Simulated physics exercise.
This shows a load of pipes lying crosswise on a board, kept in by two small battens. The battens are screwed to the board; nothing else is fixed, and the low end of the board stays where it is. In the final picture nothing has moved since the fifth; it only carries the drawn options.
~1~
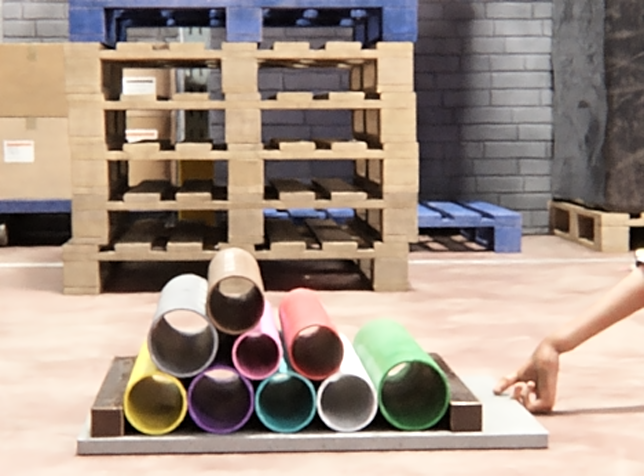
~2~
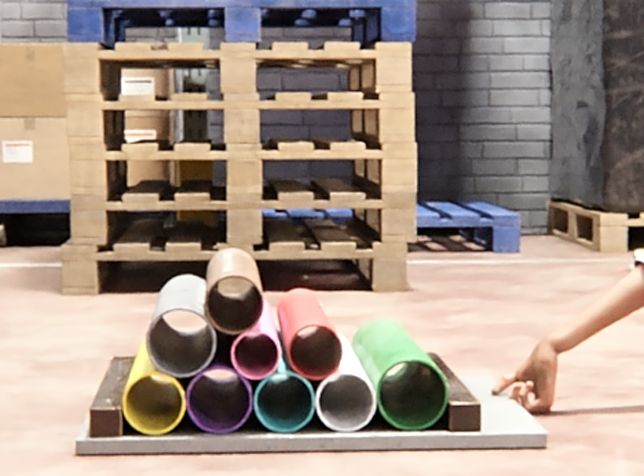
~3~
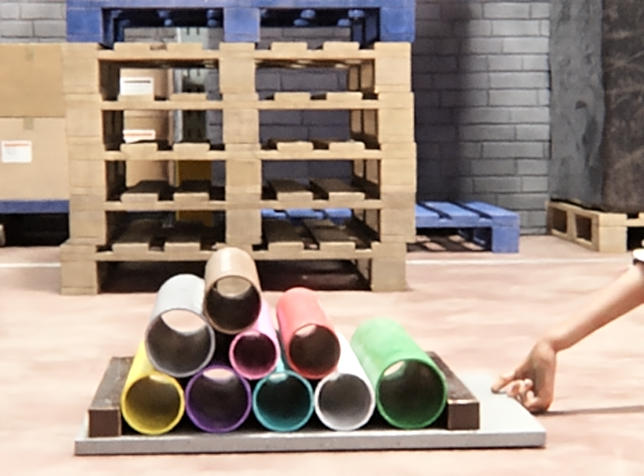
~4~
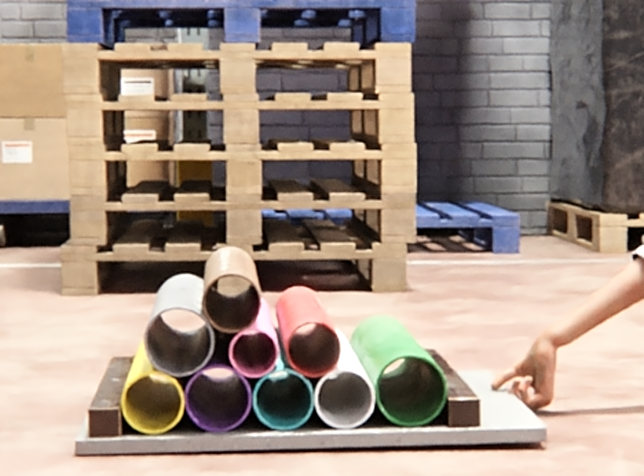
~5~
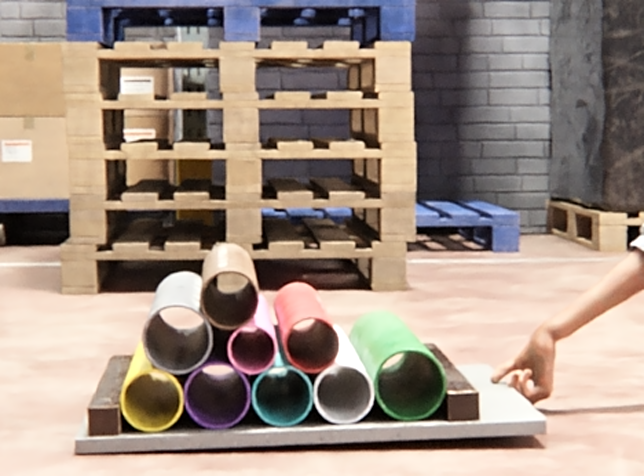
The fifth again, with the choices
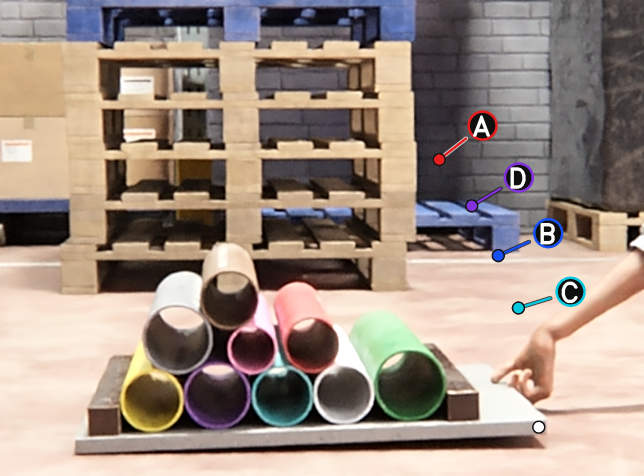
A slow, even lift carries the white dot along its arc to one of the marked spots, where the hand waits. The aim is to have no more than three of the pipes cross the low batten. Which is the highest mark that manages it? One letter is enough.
Stop at D.
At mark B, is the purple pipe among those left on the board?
Yes, with B.
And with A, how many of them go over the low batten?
It comes to four.
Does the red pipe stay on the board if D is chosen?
The red pipe: Yes.
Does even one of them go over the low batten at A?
Yes, at A.
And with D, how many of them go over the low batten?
At D the number is two.
On the marked copy, A at (439, 160); B at (498, 256); C at (518, 308); D at (472, 206); the white dot at (539, 427).
Taking D. A third of the way, board at 18°.
Two thirds of the way, board at 31°.
When it is over, board at 31°, two over the low batten (grey, brown).
As for the rest, A four over the low batten (pink, grey, red, brown); B two over the low batten (grey, brown); C none over the low batten.
